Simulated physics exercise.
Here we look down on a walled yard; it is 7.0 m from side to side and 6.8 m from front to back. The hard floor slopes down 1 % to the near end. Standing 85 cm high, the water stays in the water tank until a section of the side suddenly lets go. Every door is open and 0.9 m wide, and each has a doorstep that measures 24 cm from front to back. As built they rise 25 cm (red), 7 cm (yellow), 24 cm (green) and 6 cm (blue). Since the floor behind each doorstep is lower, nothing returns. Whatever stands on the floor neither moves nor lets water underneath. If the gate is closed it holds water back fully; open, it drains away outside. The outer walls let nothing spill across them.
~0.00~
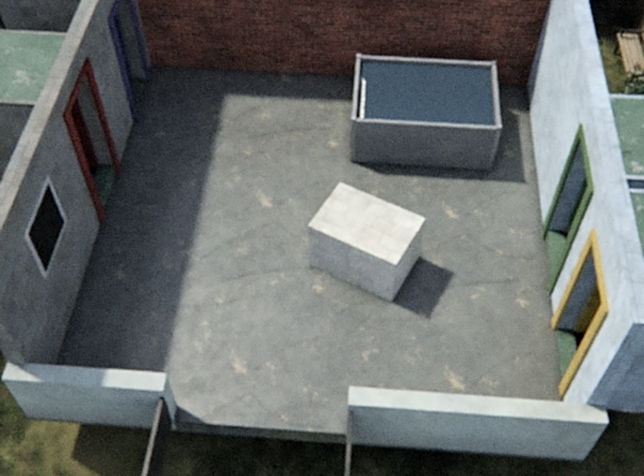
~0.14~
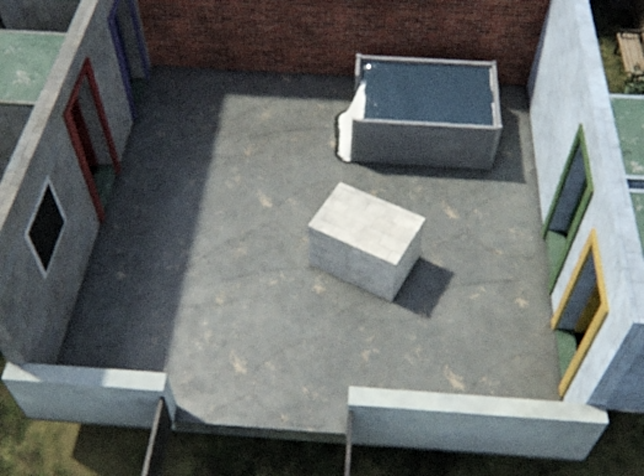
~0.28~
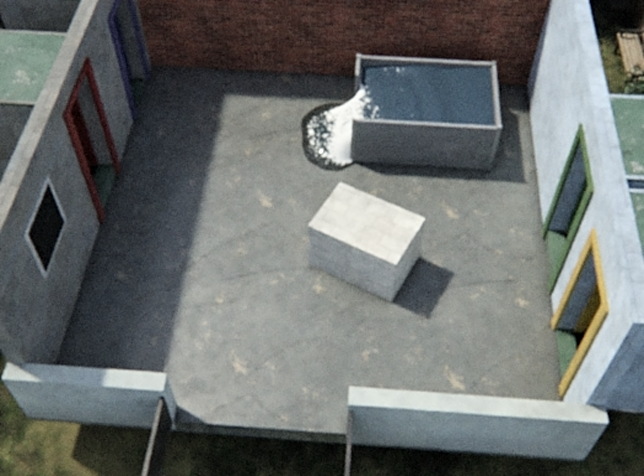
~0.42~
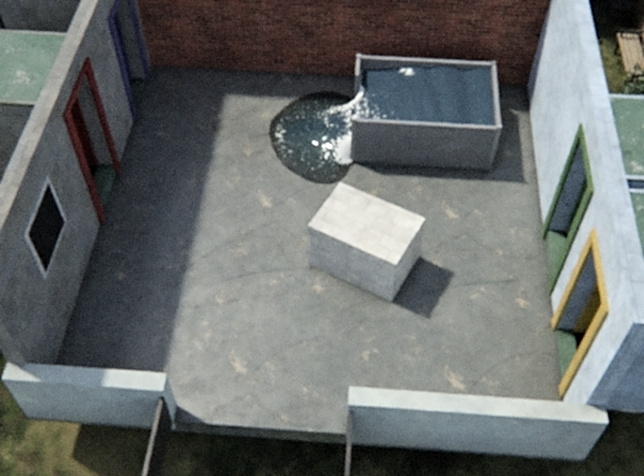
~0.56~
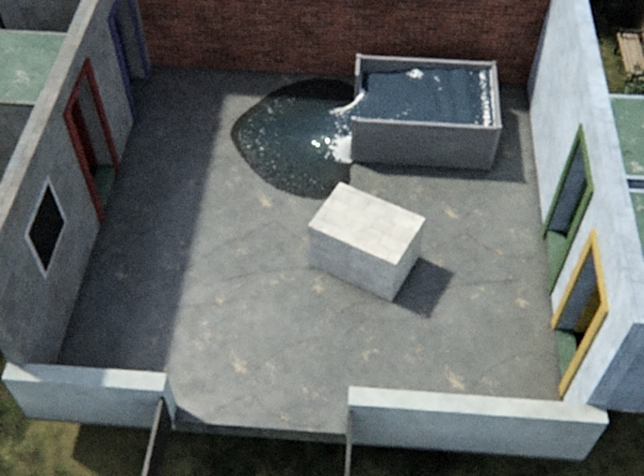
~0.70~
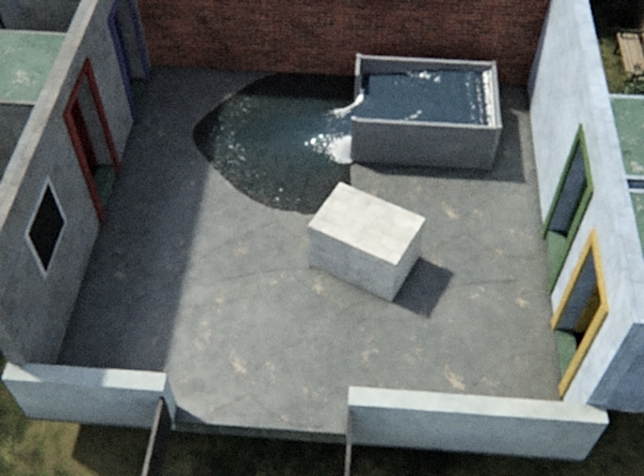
Walled yard with coloured doorways, water pouring from the left end of a raised tank and spreading leftward across the grey floor.
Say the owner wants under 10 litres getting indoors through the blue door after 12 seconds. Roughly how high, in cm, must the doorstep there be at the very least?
At the very least some 29 cm.
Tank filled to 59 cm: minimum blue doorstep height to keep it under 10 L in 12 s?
Some 18 cm.
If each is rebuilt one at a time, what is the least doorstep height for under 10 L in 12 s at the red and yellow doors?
About 21 cm at red and about 6.5 cm at yellow.
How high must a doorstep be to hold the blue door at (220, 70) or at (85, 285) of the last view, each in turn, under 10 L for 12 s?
You'd want about 16 cm there first, then about 12.0 cm.
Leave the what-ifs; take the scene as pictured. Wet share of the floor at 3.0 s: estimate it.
Around 45 per cent of the floor.
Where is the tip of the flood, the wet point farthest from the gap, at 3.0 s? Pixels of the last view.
Roughly at (47, 394) in the last view.
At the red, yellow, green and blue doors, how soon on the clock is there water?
Reading them off: Red 1.3 s, then yellow 7.0 s, then green 8.5 s, then blue 1.1 s.
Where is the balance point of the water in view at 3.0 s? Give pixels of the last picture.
The water is centred near (278, 161).
After 1.4 s water covers 35 % of the floor, deepest (42 cm) near (347, 143); 11 cm at the blue door, 11 litres in over its 6 cm doorstep.
After 3.0 s water covers 45 % of the floor, deepest (38 cm) near (47, 394); 25 cm at the blue door, 207 litres in over its 6 cm doorstep.
After 12.0 s water covers 90 % of the floor, deepest (11 cm) near (474, 426); 4 cm at the blue door, 387 litres in over its 6 cm doorstep.
At the blue door as built, the water arrived by 1.2 s and peaked near 29 cm at 2.2 s.
Run again over the same 12 s with other heights there, 17 litres in over 26.5 cm, 1 litre over 35.5 cm. The limit of 10 litres is kept from about 29 cm up.
